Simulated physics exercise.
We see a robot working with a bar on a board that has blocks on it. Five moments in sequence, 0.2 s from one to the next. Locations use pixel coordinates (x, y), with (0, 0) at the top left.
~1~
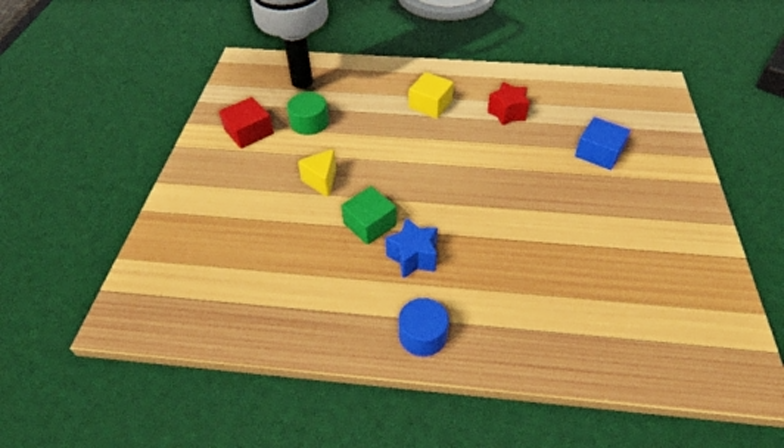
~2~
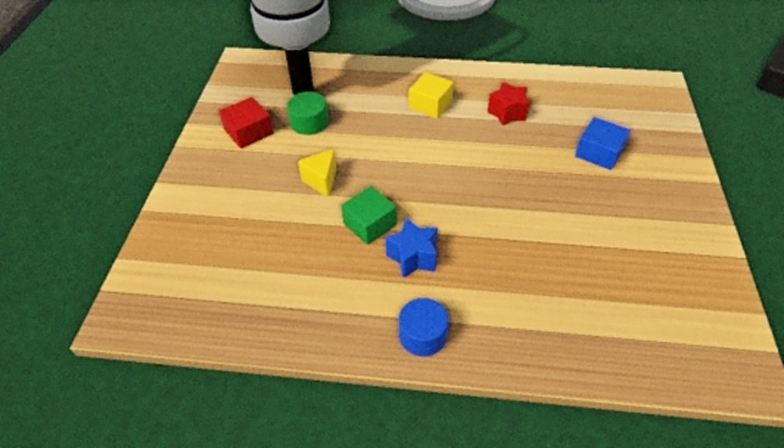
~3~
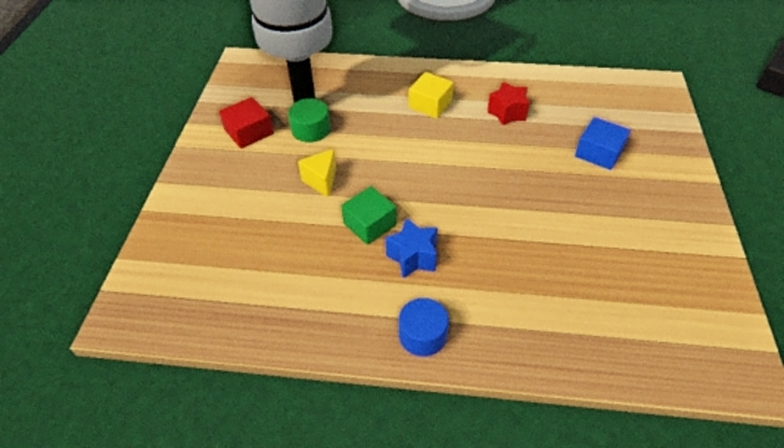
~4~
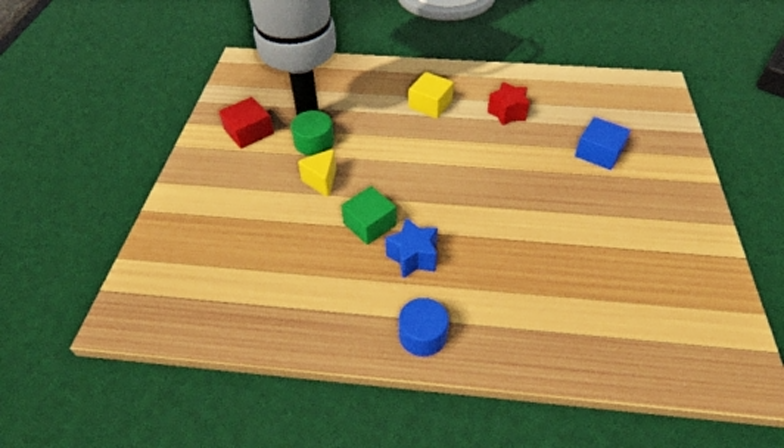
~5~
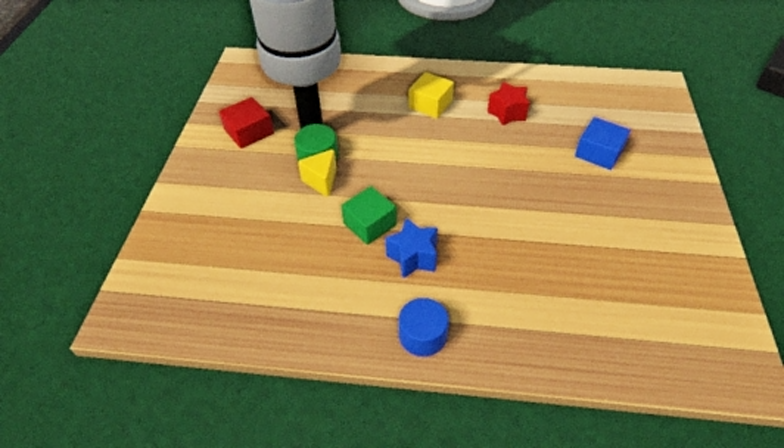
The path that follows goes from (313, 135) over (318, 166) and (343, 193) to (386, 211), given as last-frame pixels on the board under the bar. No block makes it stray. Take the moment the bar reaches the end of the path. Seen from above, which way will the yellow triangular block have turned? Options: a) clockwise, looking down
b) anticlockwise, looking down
a (clockwise, looking down)
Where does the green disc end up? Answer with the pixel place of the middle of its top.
At pixel (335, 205).
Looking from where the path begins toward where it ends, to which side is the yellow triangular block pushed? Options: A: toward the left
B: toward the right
I'll go with B - toward the right.
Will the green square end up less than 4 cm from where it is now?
I expect so.
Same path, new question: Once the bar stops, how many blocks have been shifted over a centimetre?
Three or more blocks.
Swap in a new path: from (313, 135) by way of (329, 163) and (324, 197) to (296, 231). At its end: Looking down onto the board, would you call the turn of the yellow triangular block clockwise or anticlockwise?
In a top view, it turns clockwise.
What follows on the original path. One third of the way, bar (317, 159); green disc (325, 169); yellow triangular block (329, 195), turned 20° clockwise.
Two thirds of the way, bar (343, 186); green disc (335, 201); yellow triangular block (325, 231), turned 20° clockwise; green square (377, 213), turned 40° anticlockwise.
At the end, bar (386, 204); green disc (335, 205); yellow triangular block (324, 235), turned 25° clockwise; green square (379, 217), turned 45° anticlockwise; blue star block unmoved.
